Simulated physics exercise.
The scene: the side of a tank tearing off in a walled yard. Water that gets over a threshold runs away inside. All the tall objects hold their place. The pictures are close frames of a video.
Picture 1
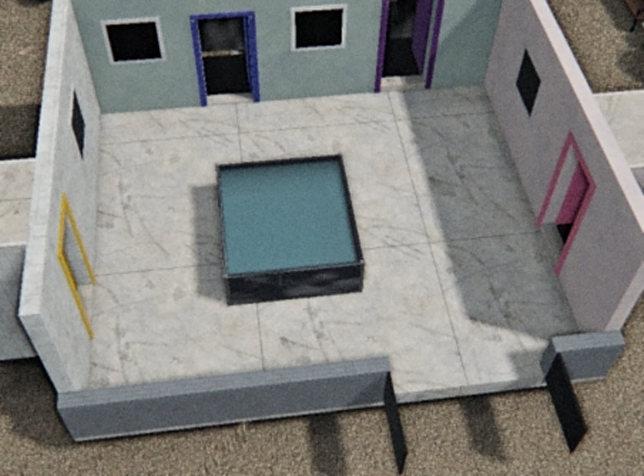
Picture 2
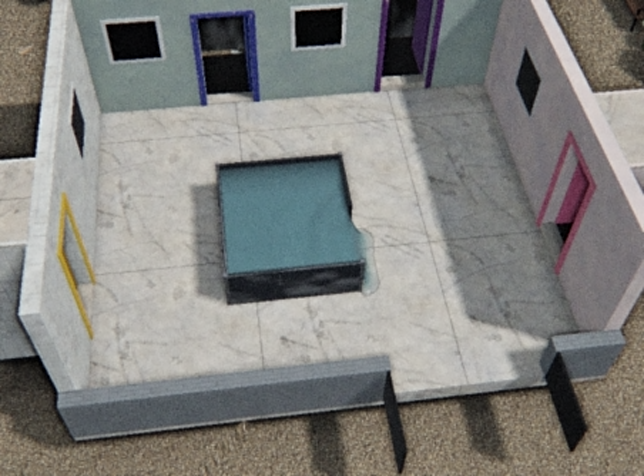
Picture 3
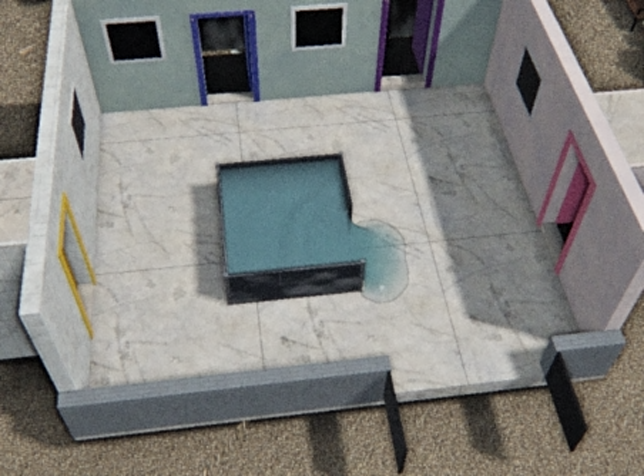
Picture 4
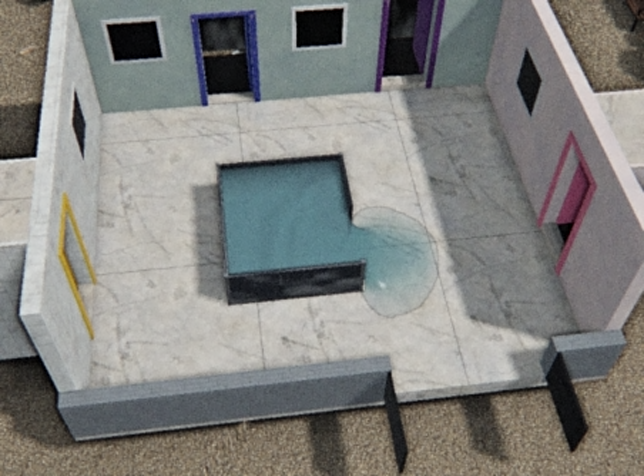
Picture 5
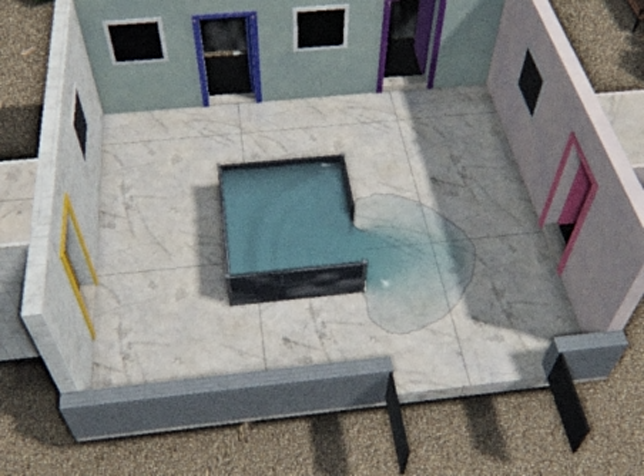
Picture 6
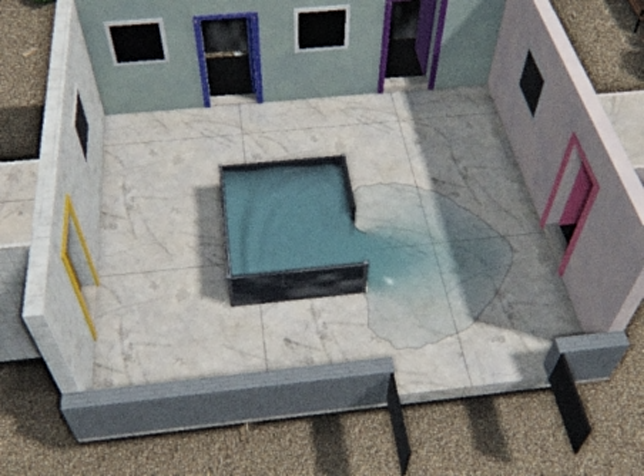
In a walled yard, water pours from the tank's right side and spreads across the floor.
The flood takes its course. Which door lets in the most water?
The pink door.
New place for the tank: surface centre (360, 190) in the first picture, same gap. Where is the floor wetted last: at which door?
The one in yellow.
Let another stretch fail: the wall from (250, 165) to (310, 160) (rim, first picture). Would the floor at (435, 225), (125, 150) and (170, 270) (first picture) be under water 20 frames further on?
In turn: Not flooded, awash, not flooded.
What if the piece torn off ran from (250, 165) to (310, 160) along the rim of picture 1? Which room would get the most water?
The blue door.
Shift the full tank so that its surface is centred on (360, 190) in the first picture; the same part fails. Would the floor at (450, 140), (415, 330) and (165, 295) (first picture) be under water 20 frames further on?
In that order: Under water, under water, clear.
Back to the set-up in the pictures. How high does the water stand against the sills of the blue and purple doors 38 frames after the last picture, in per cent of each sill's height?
Roughly 60 per cent, then 80 per cent.
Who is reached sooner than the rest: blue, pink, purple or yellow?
The pink door.
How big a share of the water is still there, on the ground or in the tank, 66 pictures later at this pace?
Roughly 68 per cent.
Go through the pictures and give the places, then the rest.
The first frame shows still water in the open tank at (287, 215).
In the second frame, the front is at (360, 232), out from the gap at (353, 251).
In the third frame, the front is at (392, 231), out from the gap at (353, 253).
In the fourth frame, water pours out at (354, 254) and has run to (431, 242).
In the fifth frame, water pours out at (355, 255) and has run to (468, 245).
In the sixth frame, the front is at (508, 253), out from the gap at (356, 255).
A moment on, water covers 25 % of the floor; pink door some in, yellow door not reached, purple door not reached, blue door not reached.
Next, water covers 30 % of the floor; pink door a lot in, yellow door not reached, purple door not reached, blue door not reached.
Then, water covers 35 % of the floor; pink door a lot in, yellow door not reached, purple door wet at the sill, nothing in, blue door not reached.
Later, water covers 50 % of the floor; pink door a lot in, yellow door not reached, purple door wet at the sill, nothing in, blue door wet at the sill, nothing in.
In the end, water covers 70 % of the floor; pink door a lot in, yellow door not reached, purple door wet at the sill, nothing in, blue door wet at the sill, nothing in; the pink door has let in the most.
